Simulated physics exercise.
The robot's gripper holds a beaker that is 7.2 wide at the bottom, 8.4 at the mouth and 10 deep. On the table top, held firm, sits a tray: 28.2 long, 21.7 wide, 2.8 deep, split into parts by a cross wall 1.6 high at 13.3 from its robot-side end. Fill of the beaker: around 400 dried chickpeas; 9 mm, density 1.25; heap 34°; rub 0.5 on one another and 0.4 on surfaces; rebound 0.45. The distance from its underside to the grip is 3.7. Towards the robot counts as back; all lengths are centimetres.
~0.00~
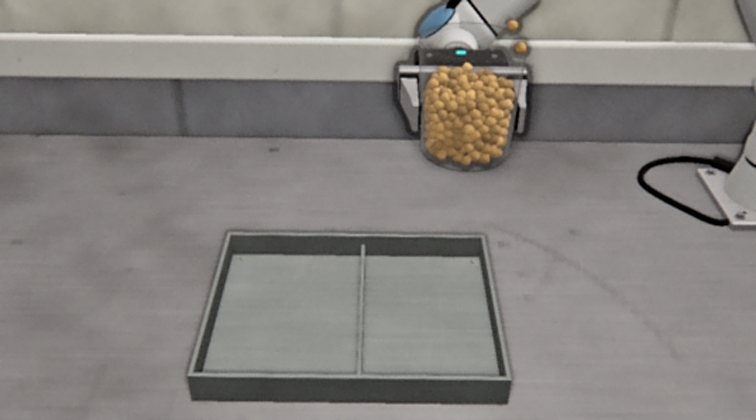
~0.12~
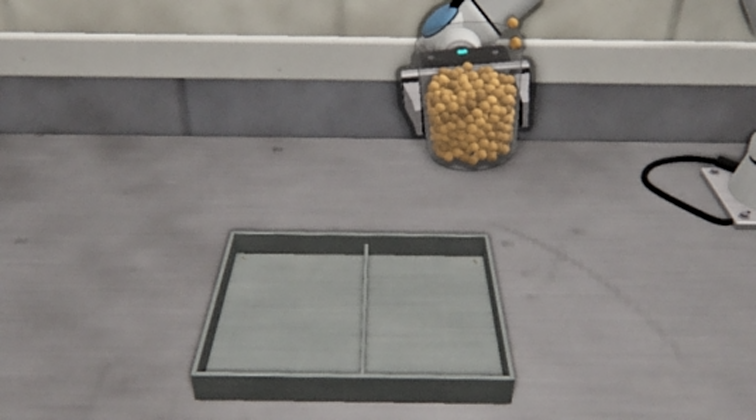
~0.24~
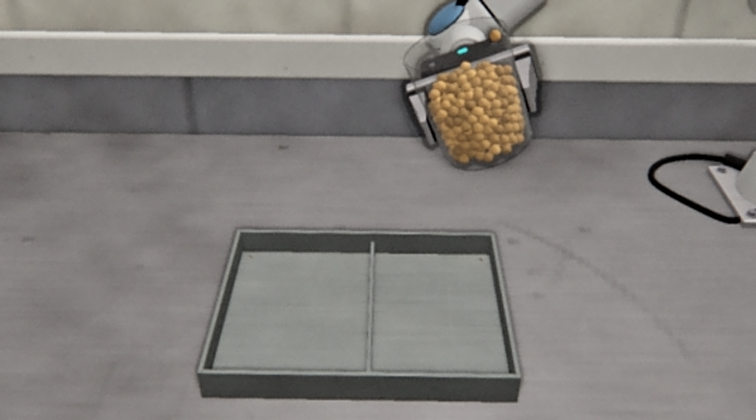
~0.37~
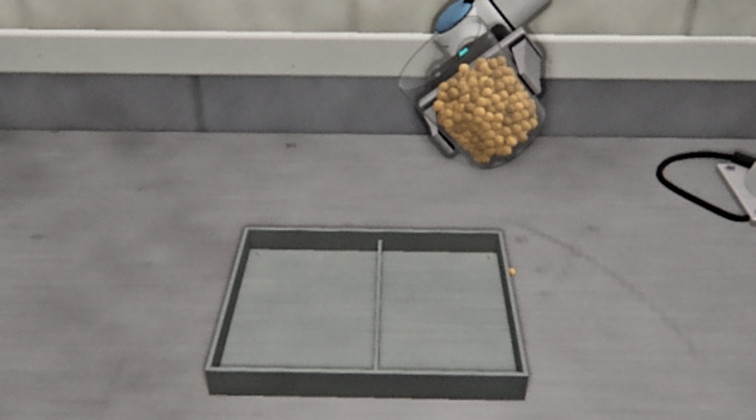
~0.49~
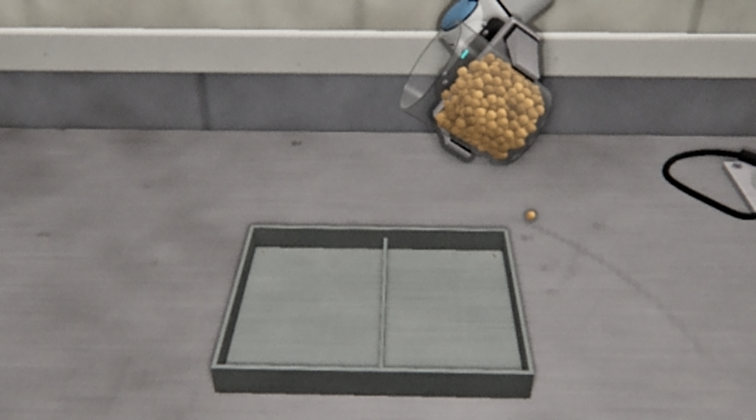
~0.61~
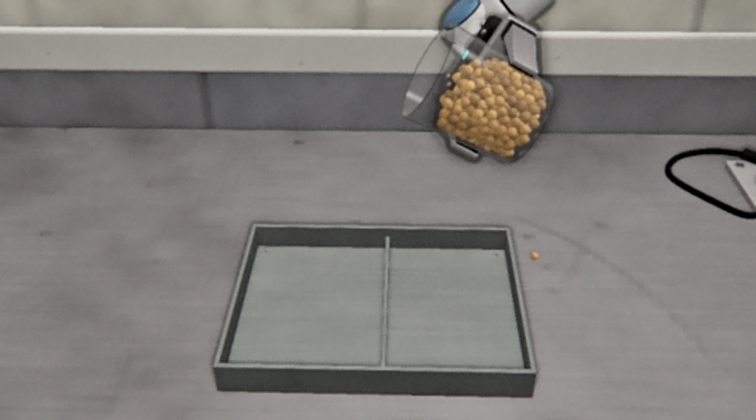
A robot gripper at the top holds a clear beaker full of tan chickpeas over a grey table by a pale ledge, seen from above and in front. A grey-green divided tray lies in the foreground, with a black cable at right. The gripper tilts the beaker steadily, then more slowly, a stray chickpea moves beside the tray, and the view drifts slightly.
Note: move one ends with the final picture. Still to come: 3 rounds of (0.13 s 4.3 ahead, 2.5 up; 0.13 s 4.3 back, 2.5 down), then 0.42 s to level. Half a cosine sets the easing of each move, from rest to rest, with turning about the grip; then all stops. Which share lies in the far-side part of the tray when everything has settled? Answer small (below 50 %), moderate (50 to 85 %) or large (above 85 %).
It is small.
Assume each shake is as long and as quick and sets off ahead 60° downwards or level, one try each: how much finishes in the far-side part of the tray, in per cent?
About 0 and 20 per cent.
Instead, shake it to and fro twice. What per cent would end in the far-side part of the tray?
Result: Approximately 35 per cent.
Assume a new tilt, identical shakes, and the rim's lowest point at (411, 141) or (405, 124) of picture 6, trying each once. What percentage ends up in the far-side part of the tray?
First try about 85 per cent, second try about 65 per cent.
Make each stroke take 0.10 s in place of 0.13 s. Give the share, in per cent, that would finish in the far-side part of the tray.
That would give around 50 per cent.
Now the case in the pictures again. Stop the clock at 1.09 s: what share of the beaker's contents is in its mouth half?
About 70 percent.
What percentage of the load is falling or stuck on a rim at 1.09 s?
About 6 %.
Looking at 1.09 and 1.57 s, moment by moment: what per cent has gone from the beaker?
Roughly 30, then 50.
By 1.09 s, tilted 61° forward, highest piece 27 above the table; 280 in the beaker, 88 in the far-side part, 6 in the robot-side part, 2 on the table or floor, 22 in flight or on a rim.
By 1.57 s, tilted 37° forward, highest piece 26 above the table; 198 in the beaker, 161 in the far-side part, 30 in the robot-side part, 6 on the table or floor, 3 in flight or on a rim.
By 2.01 s, level, highest piece 26 above the table; 198 in the beaker, 162 in the far-side part, 31 in the robot-side part, 7 on the table or floor.
By 3.06 s, level, highest piece 26 above the table; 198 in the beaker, 162 in the far-side part, 31 in the robot-side part, 7 on the table or floor.
Final count, 198 in the beaker, 162 in the far-side part, 31 in the robot-side part, 7 on the table or floor. That is 41 % in the far-side part of the tray.
